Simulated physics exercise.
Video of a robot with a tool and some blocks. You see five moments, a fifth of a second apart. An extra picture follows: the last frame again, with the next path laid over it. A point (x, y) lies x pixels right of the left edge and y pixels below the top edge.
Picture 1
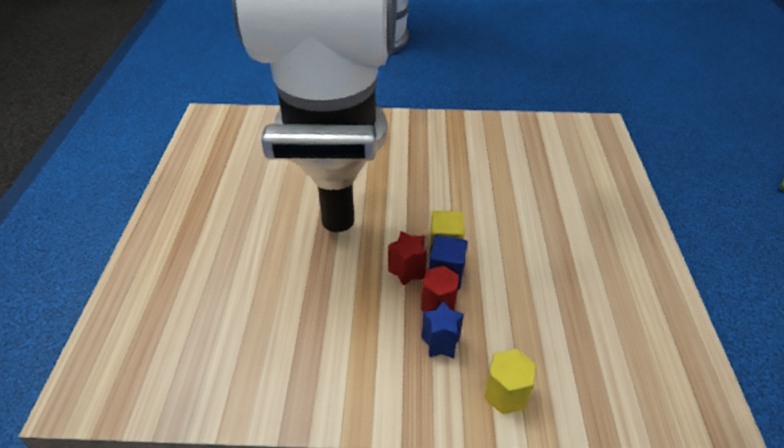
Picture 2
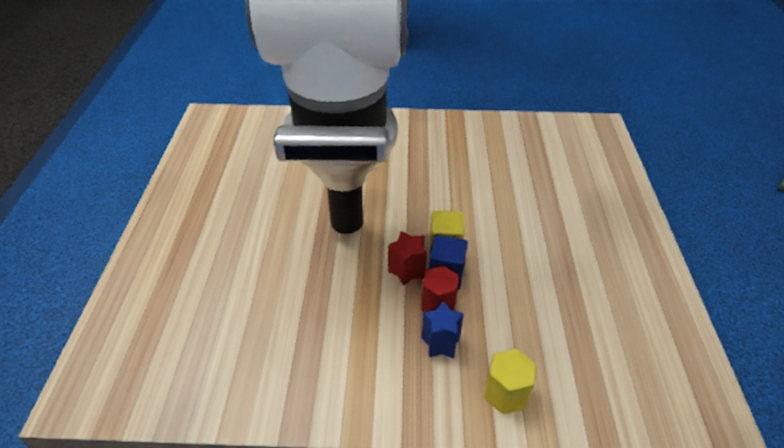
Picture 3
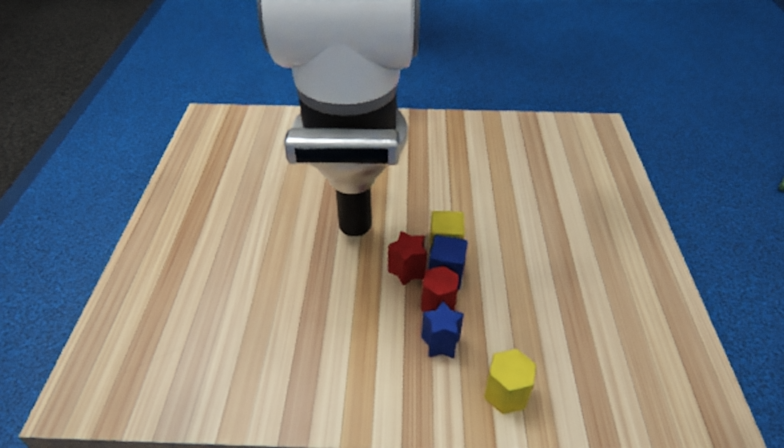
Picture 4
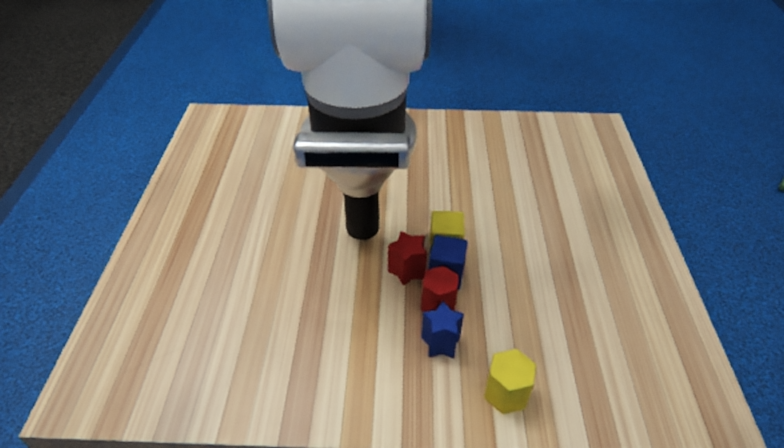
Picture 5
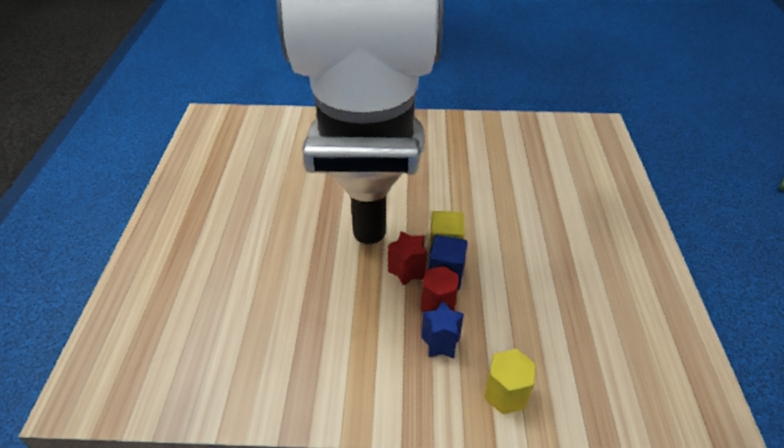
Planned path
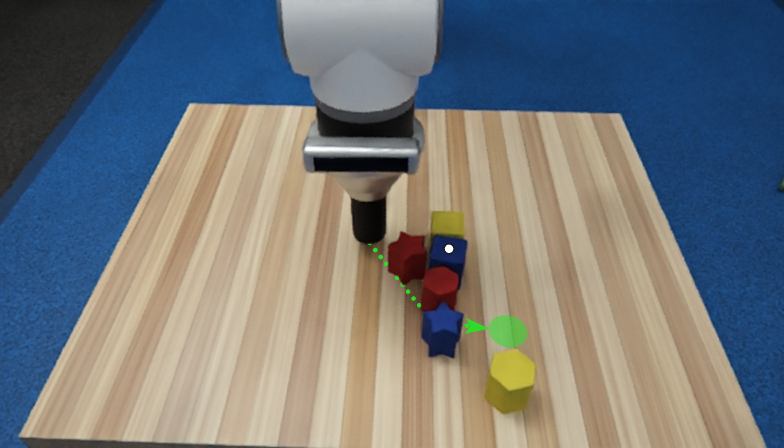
On a striped wooden board over blue carpet, a white and grey robot arm holds its black-tipped tool upright to the left of a cluster of red, blue and yellow blocks. The tool slides slowly right and slightly nearer, closing in beside the red star-shaped block, while all the blocks stay still.
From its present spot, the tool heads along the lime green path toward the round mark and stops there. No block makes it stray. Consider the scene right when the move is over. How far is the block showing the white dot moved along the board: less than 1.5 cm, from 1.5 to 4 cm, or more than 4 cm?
It is going to finish 1.5 to 4 cm from where it is now.
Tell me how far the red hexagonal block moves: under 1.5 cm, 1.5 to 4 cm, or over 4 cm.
It gets moved over 4 cm.
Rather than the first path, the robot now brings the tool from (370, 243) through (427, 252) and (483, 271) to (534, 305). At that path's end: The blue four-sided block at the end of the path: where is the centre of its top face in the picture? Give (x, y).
If I read the scene right, the answer is (487, 281).
The drawn path runs from (370, 243) by way of (400, 282) and (442, 320) to (508, 331); the dot is on the blue four-sided block.
What follows on the original path. One third of the way, tool (401, 271); red star-shaped block (433, 264), turned 15° anticlockwise; red hexagonal block (453, 287); blue four-sided block (464, 253), turned 30° anticlockwise.
Two thirds of the way, tool (444, 310); red star-shaped block (474, 281), turned 65° anticlockwise; red hexagonal block (497, 307), turned 60° clockwise; blue star-shaped block (450, 323), turned 30° clockwise; blue four-sided block (476, 253), turned 60° anticlockwise.
At the end, tool (511, 320); red star-shaped block (504, 276), turned 125° anticlockwise; red hexagonal block (553, 319), turned 85° clockwise; blue star-shaped block (455, 327), turned 55° clockwise; blue four-sided block (481, 251), turned 85° anticlockwise; yellow hexagonal block not moved.
